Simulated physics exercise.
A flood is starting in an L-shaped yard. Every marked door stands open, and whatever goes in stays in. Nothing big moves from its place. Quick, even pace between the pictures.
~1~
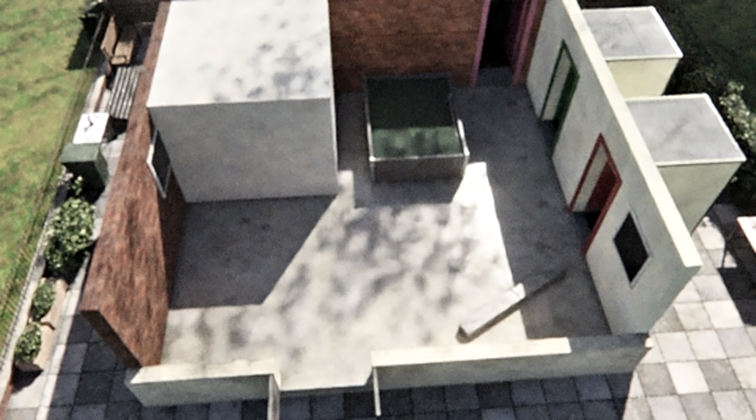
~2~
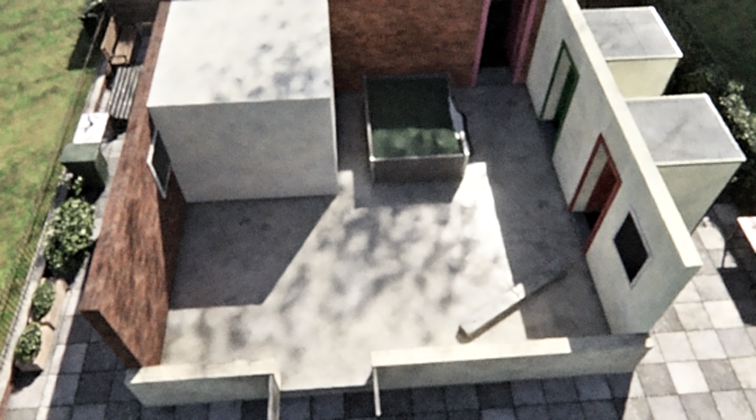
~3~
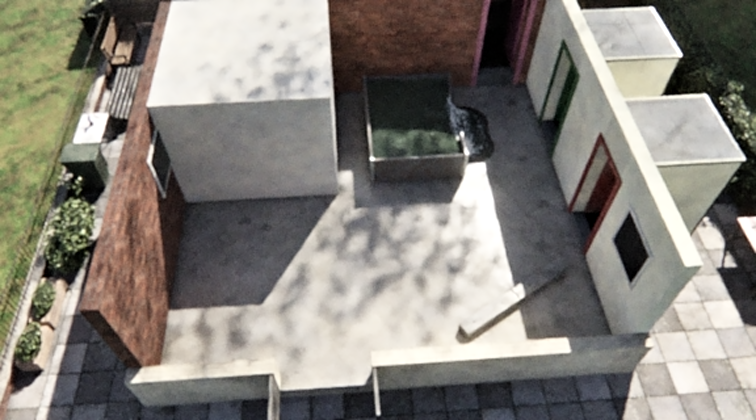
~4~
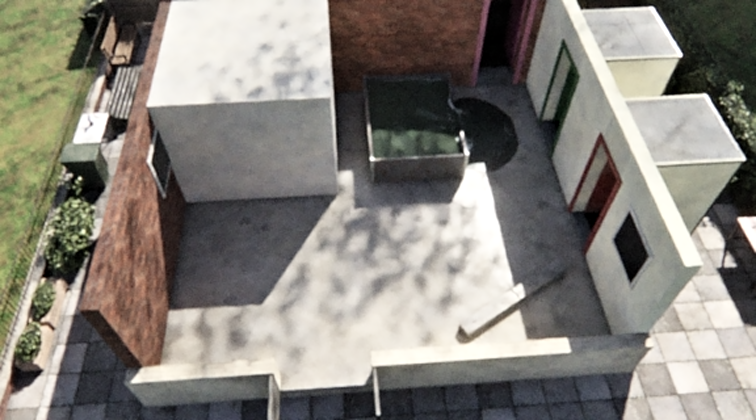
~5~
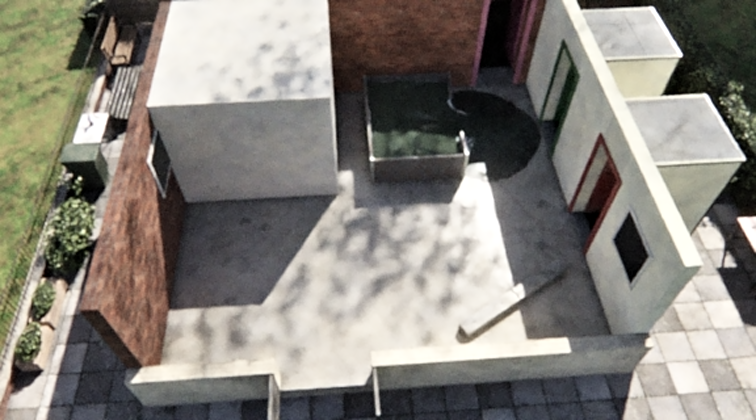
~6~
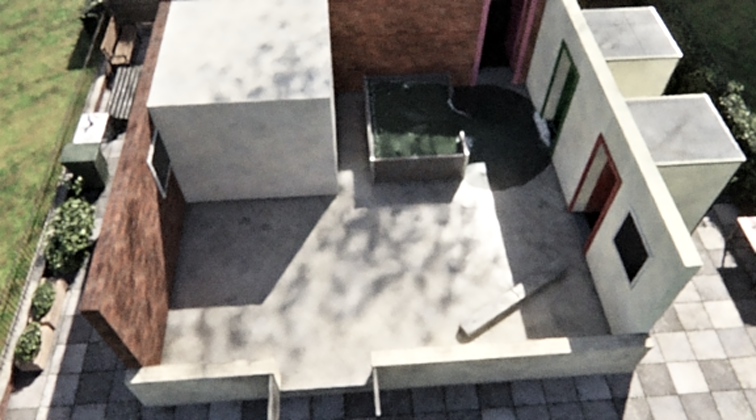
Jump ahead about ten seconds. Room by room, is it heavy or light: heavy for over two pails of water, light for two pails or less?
Green door - heavy; pink door - light; red door - light.
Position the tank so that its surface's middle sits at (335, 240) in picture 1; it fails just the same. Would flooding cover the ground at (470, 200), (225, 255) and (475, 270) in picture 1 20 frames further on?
Point by point: Swamped; still bare; swamped.
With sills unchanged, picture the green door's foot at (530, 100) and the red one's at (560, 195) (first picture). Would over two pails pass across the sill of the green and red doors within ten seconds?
I'd say the green door beats the mark and the red door beats the mark.
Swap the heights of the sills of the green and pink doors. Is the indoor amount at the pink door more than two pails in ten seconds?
To put it shortly, the pink door receives more.
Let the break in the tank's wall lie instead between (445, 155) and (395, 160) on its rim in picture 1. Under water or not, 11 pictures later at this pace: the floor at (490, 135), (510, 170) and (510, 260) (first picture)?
In turn: Untouched, untouched, swamped.
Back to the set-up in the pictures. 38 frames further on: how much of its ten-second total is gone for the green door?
Around 100 percent.
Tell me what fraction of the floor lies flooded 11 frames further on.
I'd say close to 20 per cent.
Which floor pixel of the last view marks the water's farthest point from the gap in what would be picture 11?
Roughly (561, 203).
A moment on, water covers 15 % of the floor; the green door over two buckets in, the pink door wet at the sill, nothing in, the red door not reached.
Next, water covers 20 % of the floor; the green door far over two buckets in, the pink door wet at the sill, nothing in, the red door wet at the sill, nothing in.
Then, water covers 30 % of the floor; the green door far over two buckets in, the pink door wet at the sill, nothing in, the red door wet at the sill, nothing in.
Later, water covers 60 % of the floor; the green door far over two buckets in, the pink door wet at the sill, nothing in, the red door under two buckets in.
In the end, water covers 85 % of the floor; the green door far over two buckets in, the pink door wet at the sill, nothing in, the red door under two buckets in.
